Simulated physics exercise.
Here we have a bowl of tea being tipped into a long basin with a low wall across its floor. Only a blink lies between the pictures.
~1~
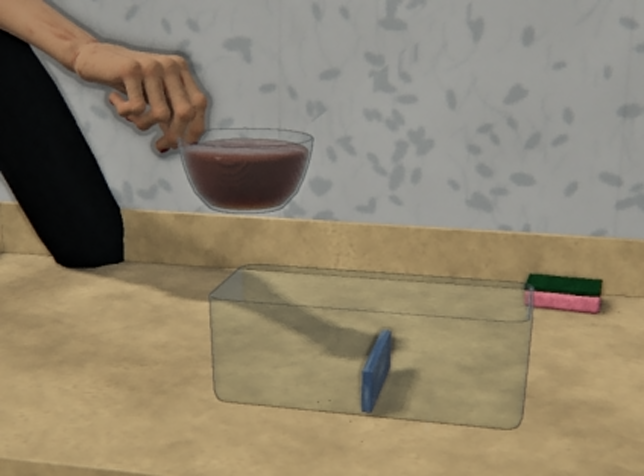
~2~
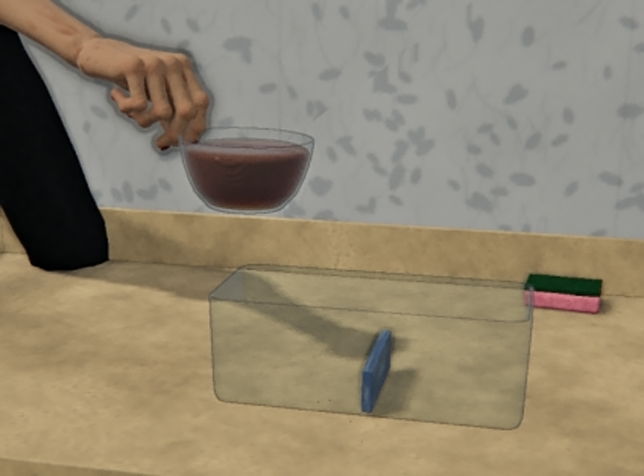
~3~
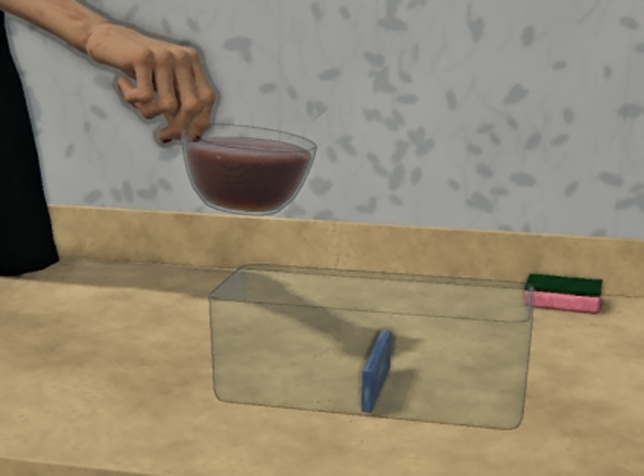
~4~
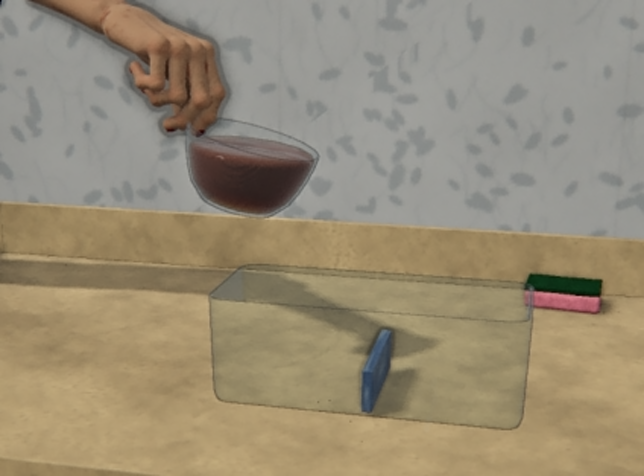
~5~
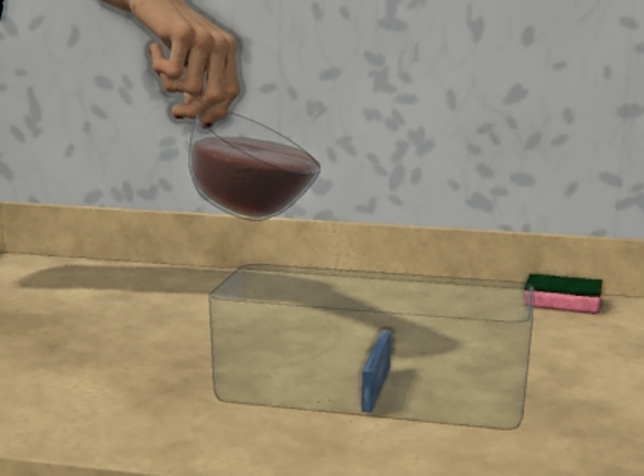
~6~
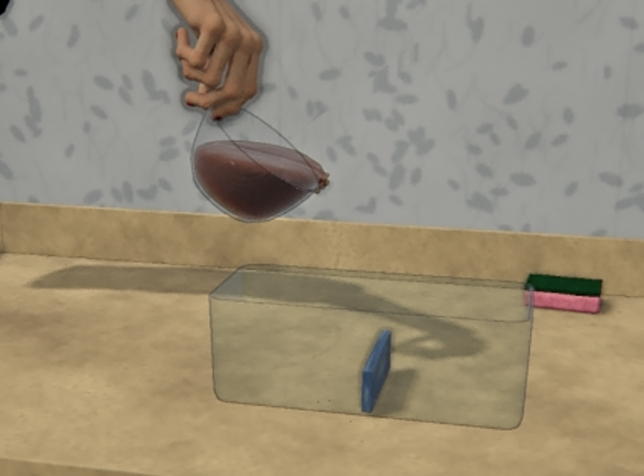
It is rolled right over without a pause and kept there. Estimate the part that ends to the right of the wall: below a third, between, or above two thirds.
In the end under a third is right of the wall.
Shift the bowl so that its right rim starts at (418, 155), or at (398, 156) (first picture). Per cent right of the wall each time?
First some 80, then 80 per cent.
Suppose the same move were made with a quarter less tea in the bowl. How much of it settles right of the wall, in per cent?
Near 10 %.
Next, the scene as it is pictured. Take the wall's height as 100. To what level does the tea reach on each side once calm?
Near 50 on the left, 10 on the right.
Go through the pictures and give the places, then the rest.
The first picture shows tilt 0°; pouring edge (311, 142); surface from (188, 145) to (309, 150); the long basin's rim runs from (226, 282) to (532, 304); the wall's top is at (378, 351).
The second picture shows tilt 2°; pouring edge (312, 144); surface from (188, 144) to (310, 151).
The third picture shows tilt 7°; pouring edge (314, 150); surface from (190, 142) to (311, 154).
The fourth picture shows tilt 15°; pouring edge (316, 161); surface from (194, 140) to (315, 158).
The fifth picture shows tilt 26°; pouring edge (317, 175); surface from (198, 140) to (320, 169); 1 per cent is over the edge.
The sixth picture shows tilt 39°; pouring edge (315, 190); surface from (201, 145) to (305, 171); 7 per cent is over the edge.
A moment on, the bowl is tipped right over and 10 per cent is still to pour, 53 is left of the wall and 6 right of it.
Next, the bowl is tipped right over and 0 per cent is still to pour, 81 is left of the wall and 9 right of it.
Then the bowl is tipped right over and 0 per cent is still to pour, 74 is left of the wall and 17 right of it.
Later the bowl is tipped right over and 0 per cent is still to pour, 74 is left of the wall and 17 right of it.
In the end 74 per cent lies left of the wall, 18 right of it and 9 outside.
